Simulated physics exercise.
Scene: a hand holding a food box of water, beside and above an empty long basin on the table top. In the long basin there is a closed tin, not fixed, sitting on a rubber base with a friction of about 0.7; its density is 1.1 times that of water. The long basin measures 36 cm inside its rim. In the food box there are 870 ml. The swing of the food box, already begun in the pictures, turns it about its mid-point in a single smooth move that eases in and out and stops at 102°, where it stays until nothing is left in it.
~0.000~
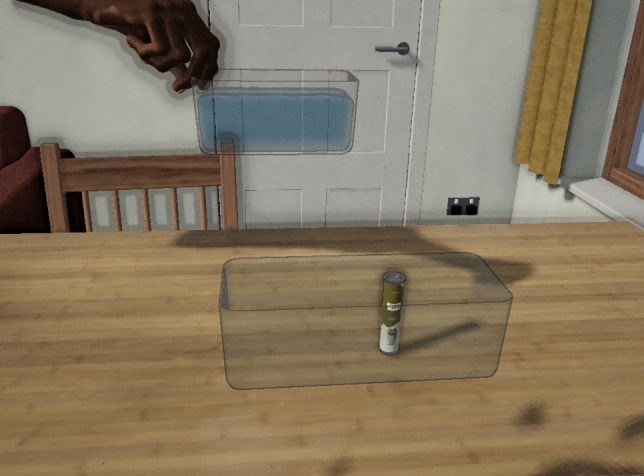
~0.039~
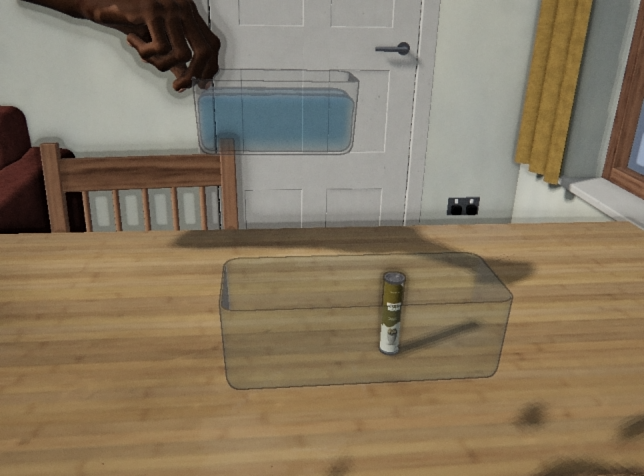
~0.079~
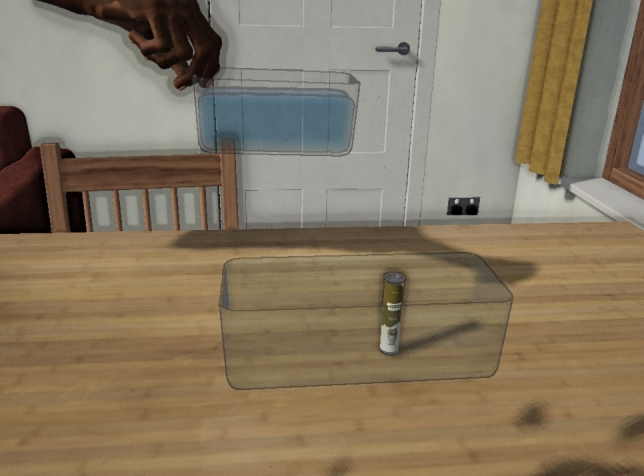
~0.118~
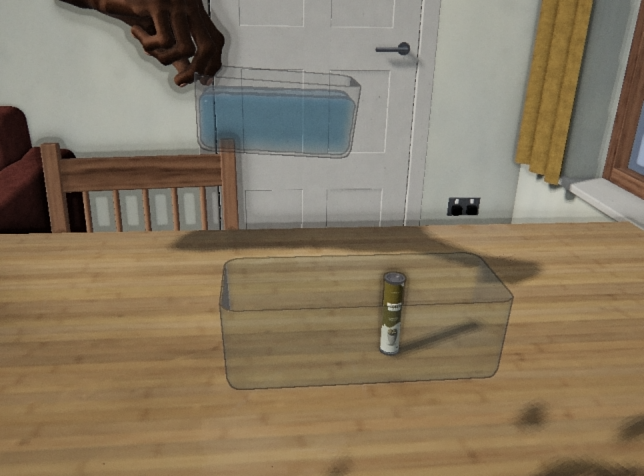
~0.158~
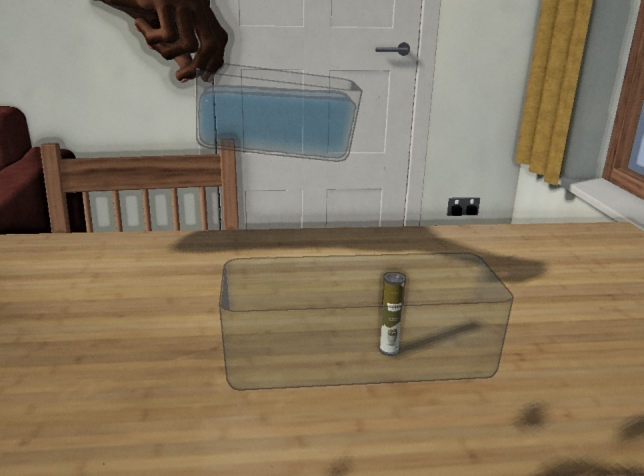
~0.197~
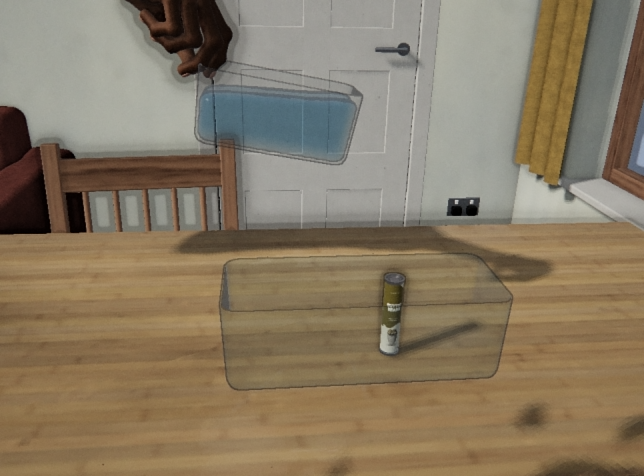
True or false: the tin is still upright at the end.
True.
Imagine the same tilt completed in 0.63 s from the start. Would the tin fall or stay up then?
Holds steady.
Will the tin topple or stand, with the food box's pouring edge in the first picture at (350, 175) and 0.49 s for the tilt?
Then it tips over.
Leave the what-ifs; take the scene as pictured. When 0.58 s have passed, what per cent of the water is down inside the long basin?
Near 5 in a hundred.
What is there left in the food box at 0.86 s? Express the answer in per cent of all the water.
10 %.
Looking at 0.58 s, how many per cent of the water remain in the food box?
Roughly 50 percent.
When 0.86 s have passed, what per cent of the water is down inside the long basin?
About 72 %.
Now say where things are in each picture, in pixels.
The first picture shows tilt 0°; pouring edge (353, 78); surface from (200, 93) to (349, 94); the long basin's rim runs from (222, 284) to (495, 276); the tin's top is at (394, 281).
The second picture shows tilt 0°; pouring edge (354, 78); surface from (200, 93) to (350, 94).
The third picture shows tilt 2°; pouring edge (354, 80); surface from (200, 92) to (350, 95).
The fourth picture shows tilt 4°; pouring edge (355, 83); surface from (201, 92) to (351, 96).
The fifth picture shows tilt 7°; pouring edge (356, 87); surface from (202, 91) to (352, 97).
The sixth picture shows tilt 10°; pouring edge (357, 93); surface from (202, 91) to (353, 99).
By 0.58 s the tilt is 66° and 49 per cent is still to pour; the tin stands where it began.
By 0.86 s the tilt is 99° and 10 per cent is still to pour; the tin stands where it began.
By 1.15 s the tilt is 102° and 1 per cent is still to pour; the tin stands where it began.
By 1.47 s the tilt is 102° and 0 per cent is still to pour; the tin stands where it began.
At rest the tin stands where it began.
